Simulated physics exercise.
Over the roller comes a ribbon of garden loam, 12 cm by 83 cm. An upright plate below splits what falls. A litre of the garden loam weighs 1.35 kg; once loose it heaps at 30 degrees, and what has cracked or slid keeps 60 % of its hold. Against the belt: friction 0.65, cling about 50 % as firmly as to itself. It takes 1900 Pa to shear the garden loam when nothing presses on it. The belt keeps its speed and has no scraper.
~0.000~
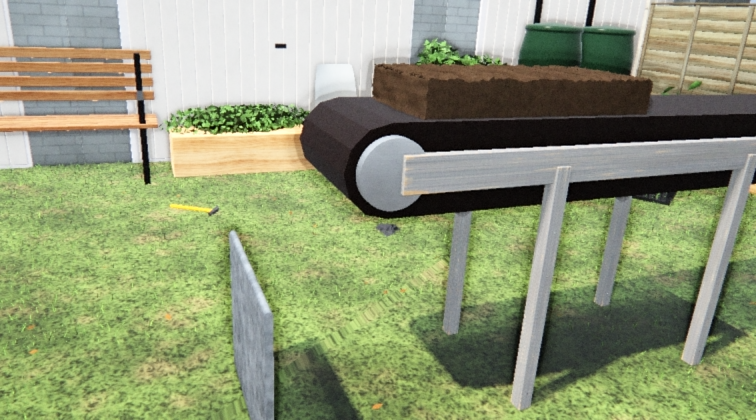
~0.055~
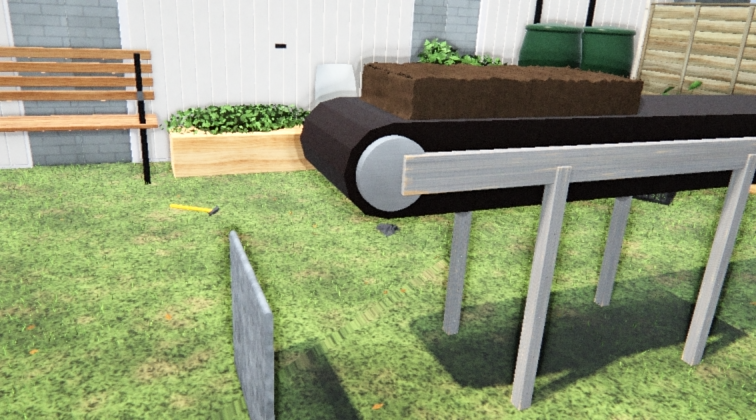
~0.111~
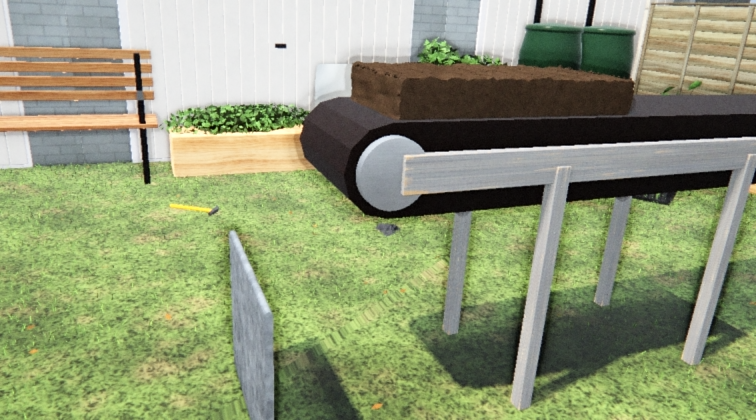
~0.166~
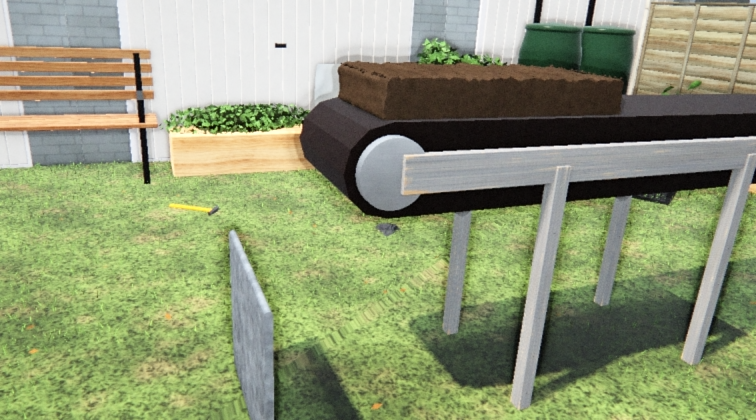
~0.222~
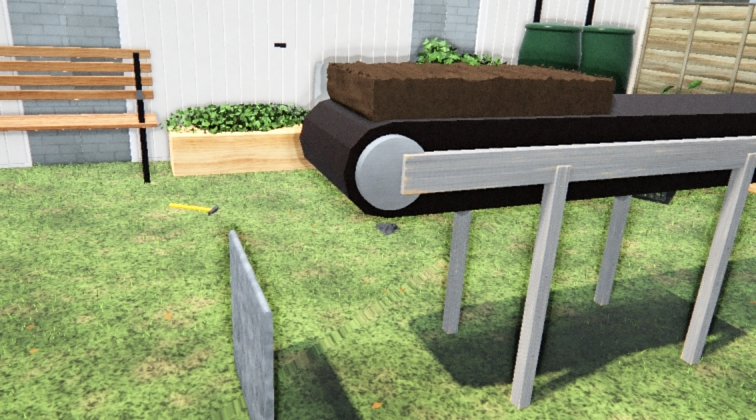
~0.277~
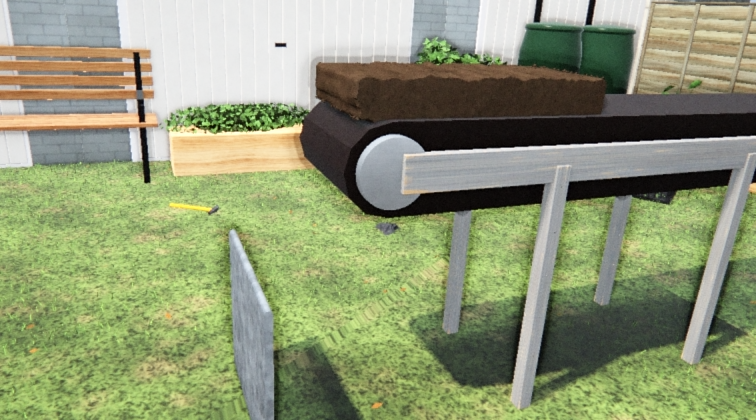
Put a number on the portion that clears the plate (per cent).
About 45 %.
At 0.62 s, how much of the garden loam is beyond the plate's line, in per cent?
Near 1 %.
After 0.62 s, 1 % is beyond the plate's line.
After 1.02 s, 16 % is beyond the plate's line.
After 1.42 s, 32 % is beyond the plate's line.
After 1.82 s, 44 % is beyond the plate's line.
After 3.10 s, 45 % is beyond the plate's line.
